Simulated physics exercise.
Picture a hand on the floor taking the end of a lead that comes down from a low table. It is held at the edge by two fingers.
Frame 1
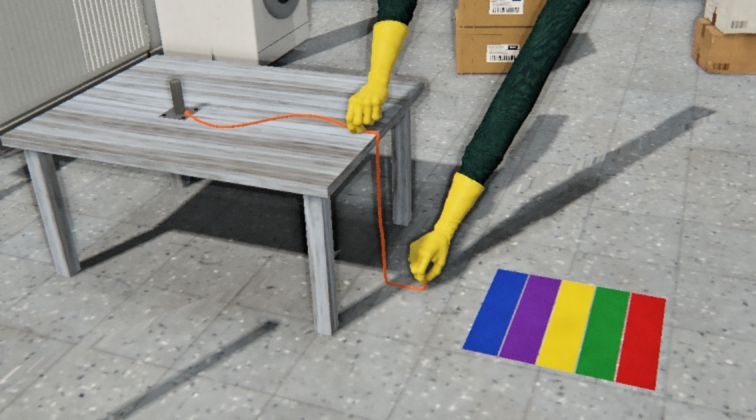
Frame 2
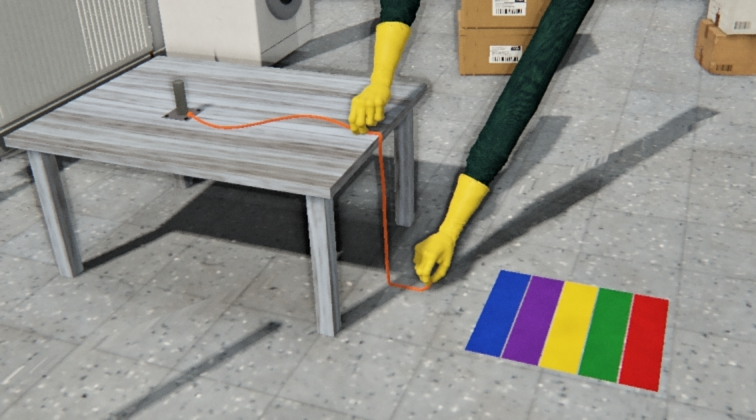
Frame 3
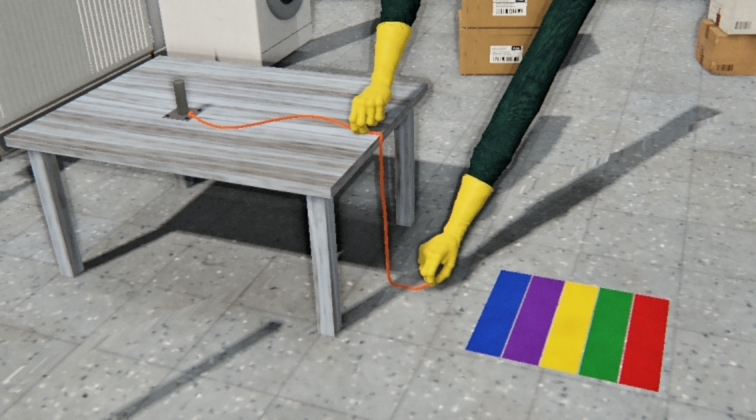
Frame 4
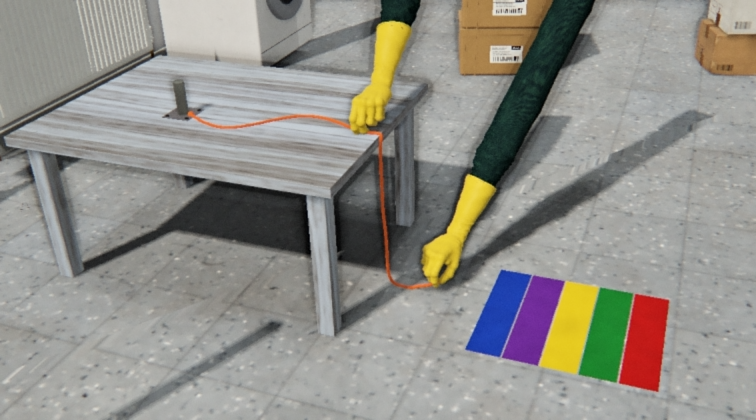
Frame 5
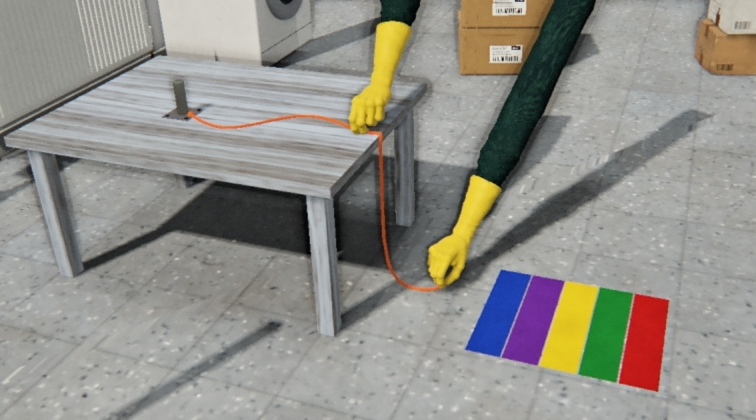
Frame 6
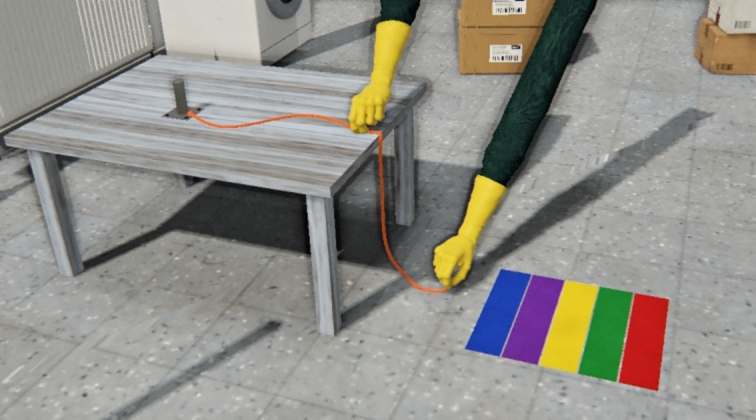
A yellow-gloved hand slowly draws the end of an orange cord right along the floor.
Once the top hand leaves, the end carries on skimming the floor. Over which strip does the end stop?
Over the yellow strip.
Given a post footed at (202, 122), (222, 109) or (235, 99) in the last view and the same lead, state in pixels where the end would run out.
In pixels, the answers are (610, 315), (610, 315) and (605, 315).
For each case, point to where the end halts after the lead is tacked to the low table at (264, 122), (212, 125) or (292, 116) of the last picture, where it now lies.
Near (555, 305), (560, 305) and (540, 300).
Soon after, end near (508, 295); over blue.
After that, end near (548, 303); over purple.
At the stop, end near (571, 307); over yellow. It gets as far as the yellow strip.
